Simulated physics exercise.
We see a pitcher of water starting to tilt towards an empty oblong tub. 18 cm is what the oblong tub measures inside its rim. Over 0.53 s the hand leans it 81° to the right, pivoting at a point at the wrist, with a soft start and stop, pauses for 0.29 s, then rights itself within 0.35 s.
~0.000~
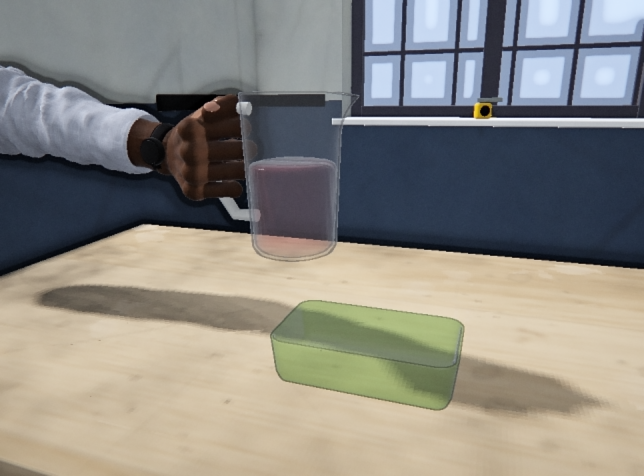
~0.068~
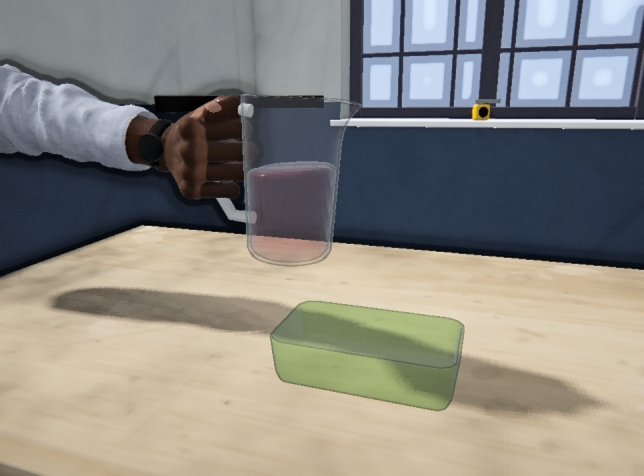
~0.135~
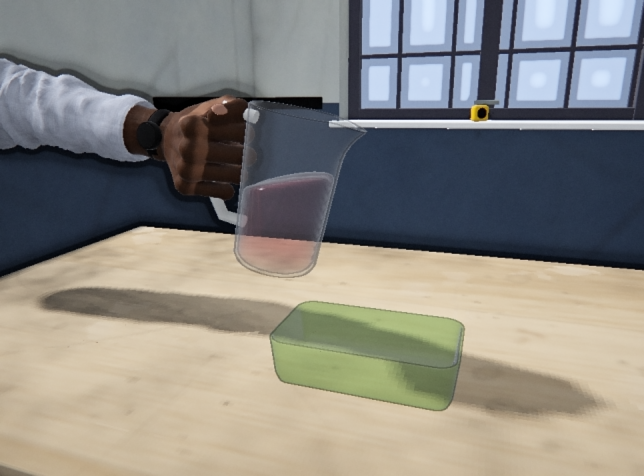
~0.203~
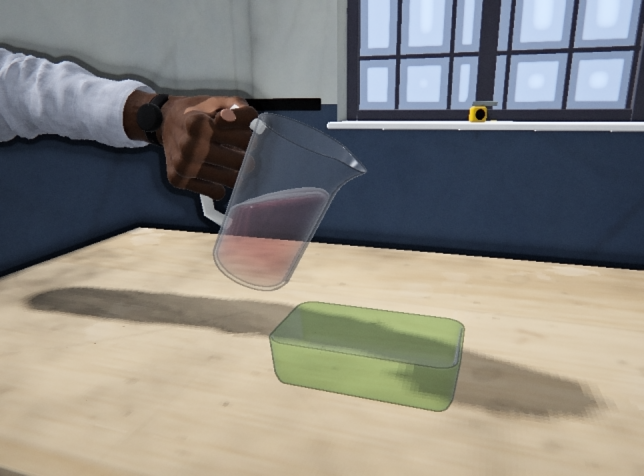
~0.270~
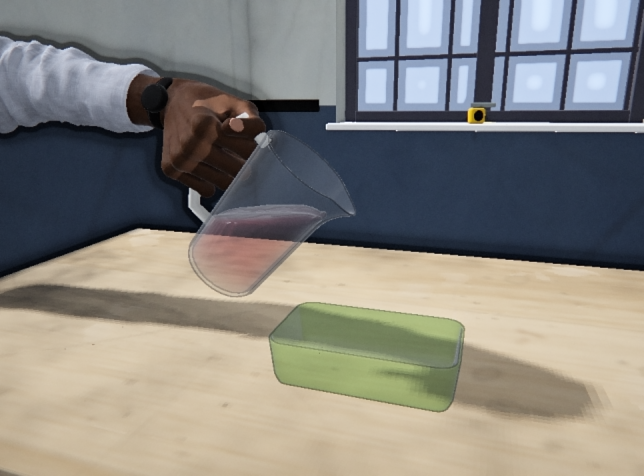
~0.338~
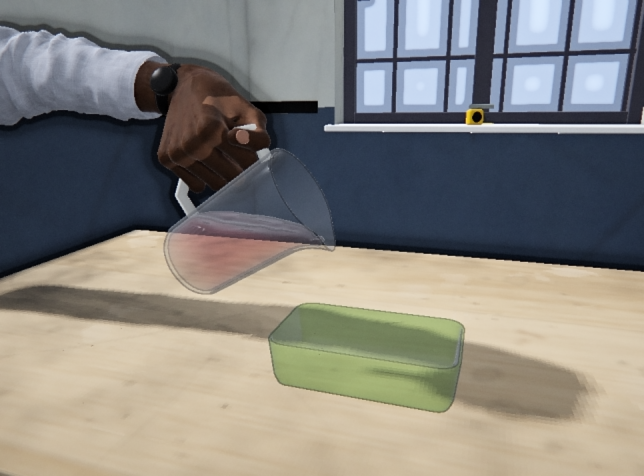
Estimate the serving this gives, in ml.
Roughly 230 ml.
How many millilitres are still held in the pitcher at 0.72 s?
Reading: Roughly 370 ml.
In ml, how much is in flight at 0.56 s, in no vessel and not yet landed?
Around 20 ml, I reckon.
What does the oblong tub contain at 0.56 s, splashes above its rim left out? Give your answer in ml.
About 20 ml.
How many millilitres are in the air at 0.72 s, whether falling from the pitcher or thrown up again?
I'd say some 60 ml of liquid is up in the air.
Then, 0.56 s in, the tilt is 81° and the oblong tub has 20 ml, the pitcher 460 ml, and 0 ml is on the table.
Then, 0.72 s in, the tilt is 81° and the oblong tub has 70 ml, the pitcher 365 ml, and 0 ml is on the table.
Then, 0.88 s in, the tilt is 75° and the oblong tub has 190 ml, the pitcher 255 ml, and 0 ml is on the table.
Then, 1.07 s in, the tilt is 17° and the oblong tub has 225 ml, the pitcher 240 ml, and 10 ml is on the table.
Finally, the oblong tub has 230 ml, the pitcher 240 ml, and 30 ml is on the table.
